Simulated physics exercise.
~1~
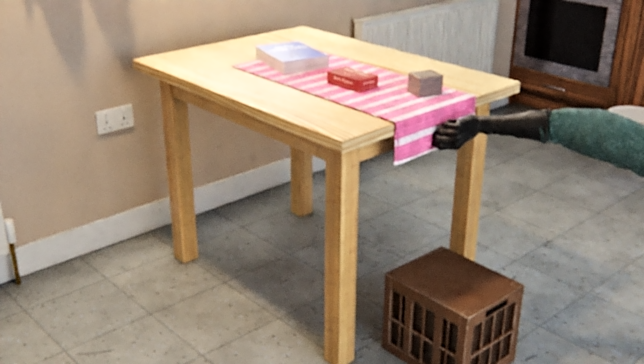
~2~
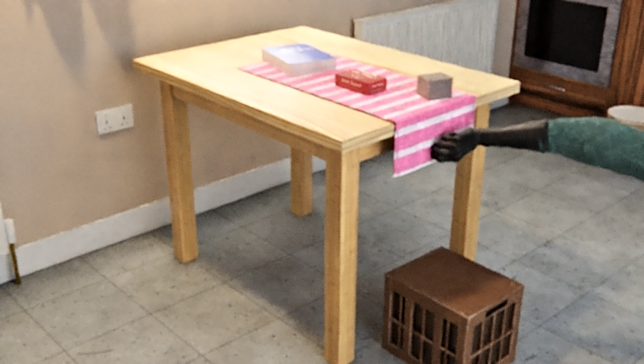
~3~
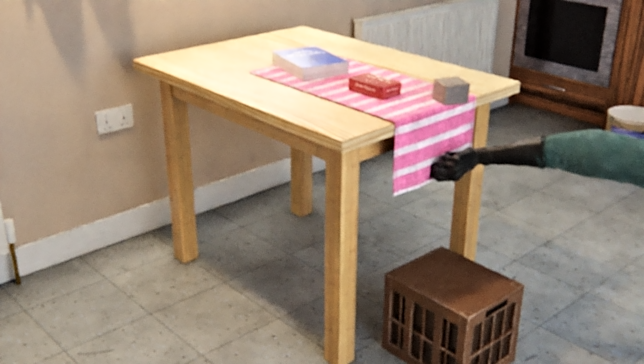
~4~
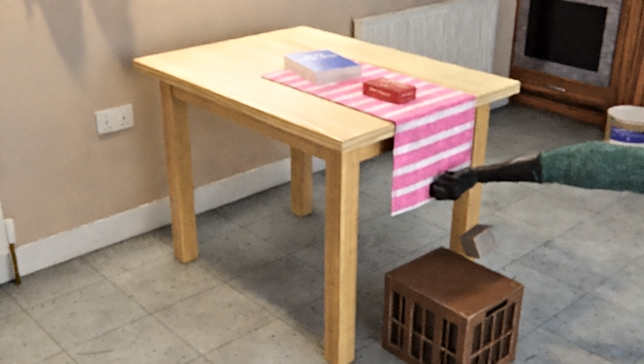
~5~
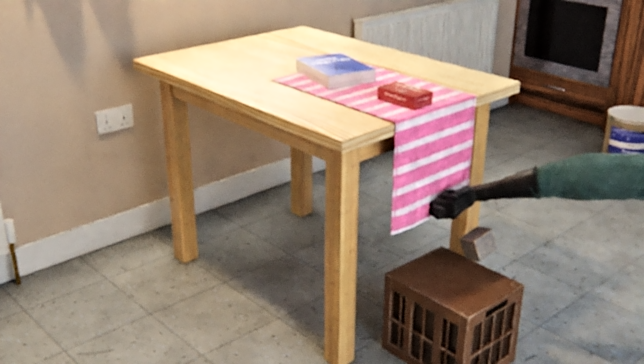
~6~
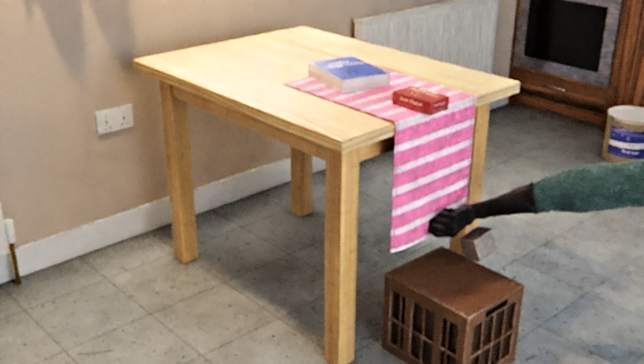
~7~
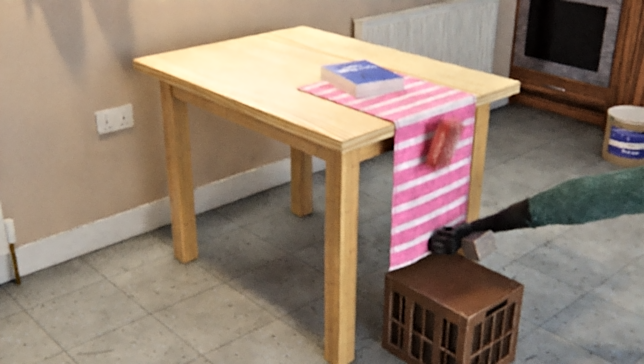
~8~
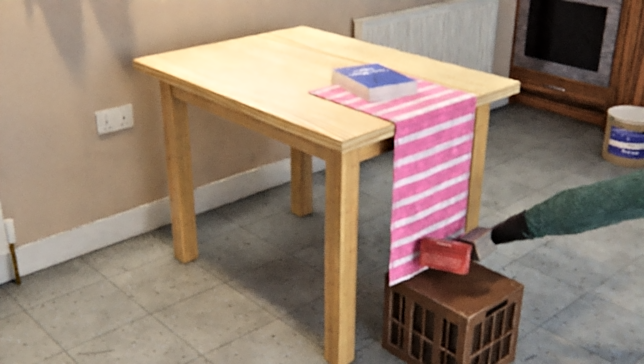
In this clip, a dark-gloved hand pulls a pink striped towel down over a wooden table's end, carrying a blue book, red packet and grey block rightward. The block falls first, then the packet tumbles down near the brown crate, while the book remains on the table.
